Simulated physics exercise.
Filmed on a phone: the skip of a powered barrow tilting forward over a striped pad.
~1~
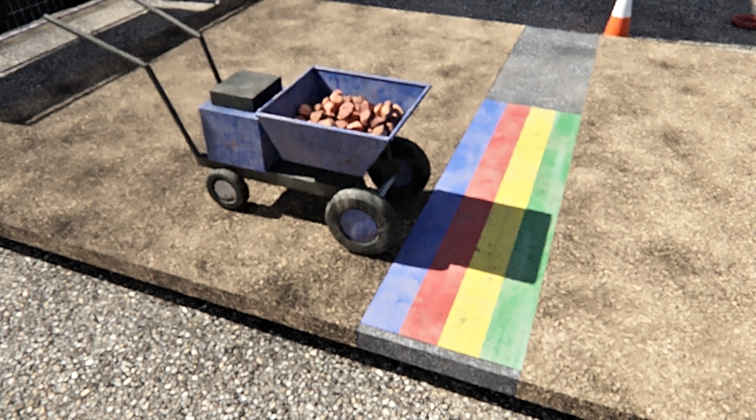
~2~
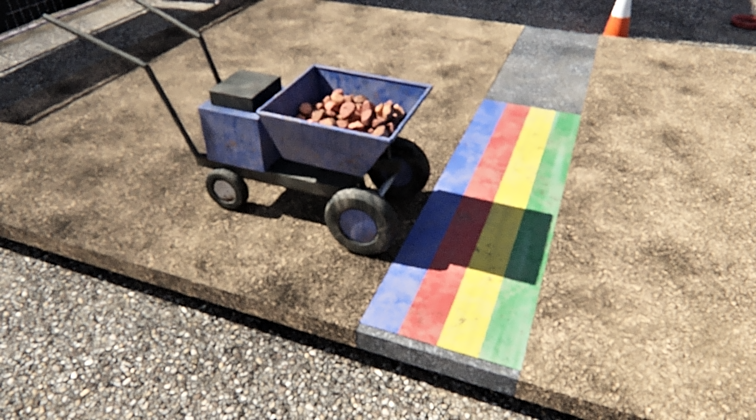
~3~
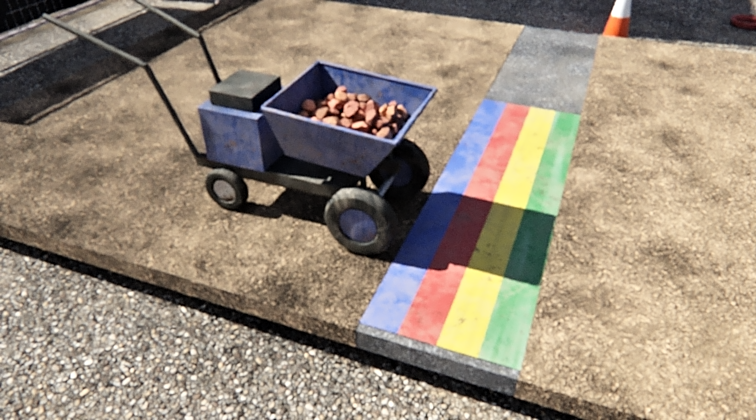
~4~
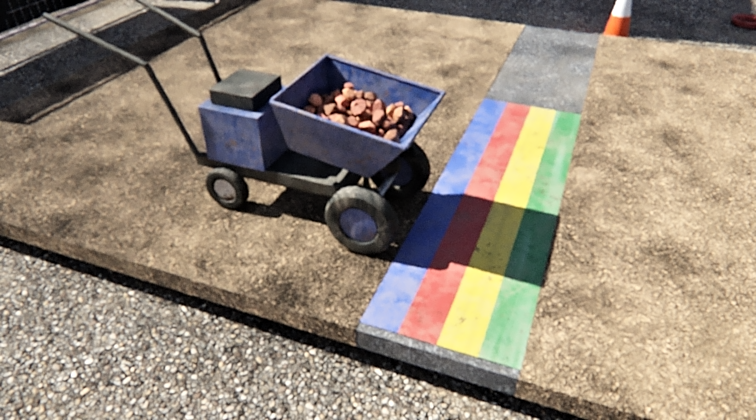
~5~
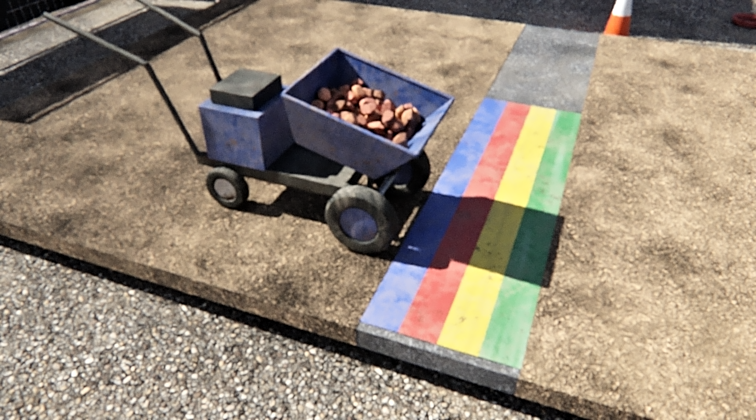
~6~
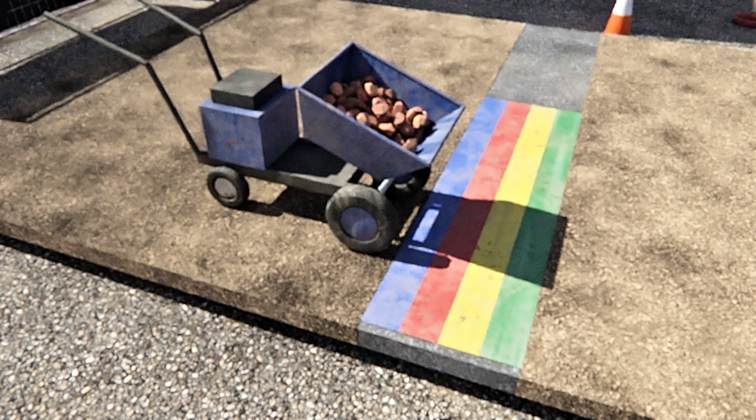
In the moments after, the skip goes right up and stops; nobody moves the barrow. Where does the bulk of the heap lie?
Most covered: The yellow band.
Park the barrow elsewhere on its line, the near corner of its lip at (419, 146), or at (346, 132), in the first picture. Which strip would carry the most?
At the first place green, at the second the red one.
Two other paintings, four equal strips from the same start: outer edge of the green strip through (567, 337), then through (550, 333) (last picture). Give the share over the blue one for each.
The first gives 0 %, the second 0 %.
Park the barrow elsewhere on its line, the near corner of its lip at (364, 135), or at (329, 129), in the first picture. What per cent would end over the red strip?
About 20 and 40 per cent.
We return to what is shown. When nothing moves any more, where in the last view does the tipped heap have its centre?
Roughly at (511, 241).
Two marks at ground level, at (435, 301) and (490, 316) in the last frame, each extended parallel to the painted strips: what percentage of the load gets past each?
Roughly 80 per cent, and 30 per cent.
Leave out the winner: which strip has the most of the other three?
In second place: The strip in green.
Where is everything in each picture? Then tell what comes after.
The first frame shows lip of the skip (389, 140), level; top of the load (346, 114), lumps of rubble; blue strip (399, 288); red strip (435, 298); yellow strip (473, 308); green strip (512, 319).
The second frame shows lip of the skip (391, 141), tipped barely; top of the load (347, 113).
The third frame shows lip of the skip (396, 144), tipped barely; top of the load (351, 108).
The fourth frame shows lip of the skip (405, 149), tipped a little; top of the load (345, 101).
The fifth frame shows lip of the skip (416, 156), tipped clearly; top of the load (348, 107).
The sixth frame shows lip of the skip (428, 165), tipped clearly; top of the load (360, 105); blue strip (400, 286); red strip (436, 296); yellow strip (473, 306); green strip (512, 317).
Just after the last frame, skip tipped steeply; every one in the skip.
A moment on, skip tipped right over; the larger part in the skip; roughly a quarter over the yellow strip; about a tenth over the green strip.
Further on, skip tipped right over; roughly a third in the skip; just a few over the red strip; roughly a third over the yellow strip; roughly a quarter over the green strip; about a tenth off the paint.
When it is over, skip tipped right over; roughly a quarter in the skip; not one over the blue strip; just a few over the red strip; roughly a third over the yellow strip; roughly a quarter over the green strip; about a tenth off the paint.
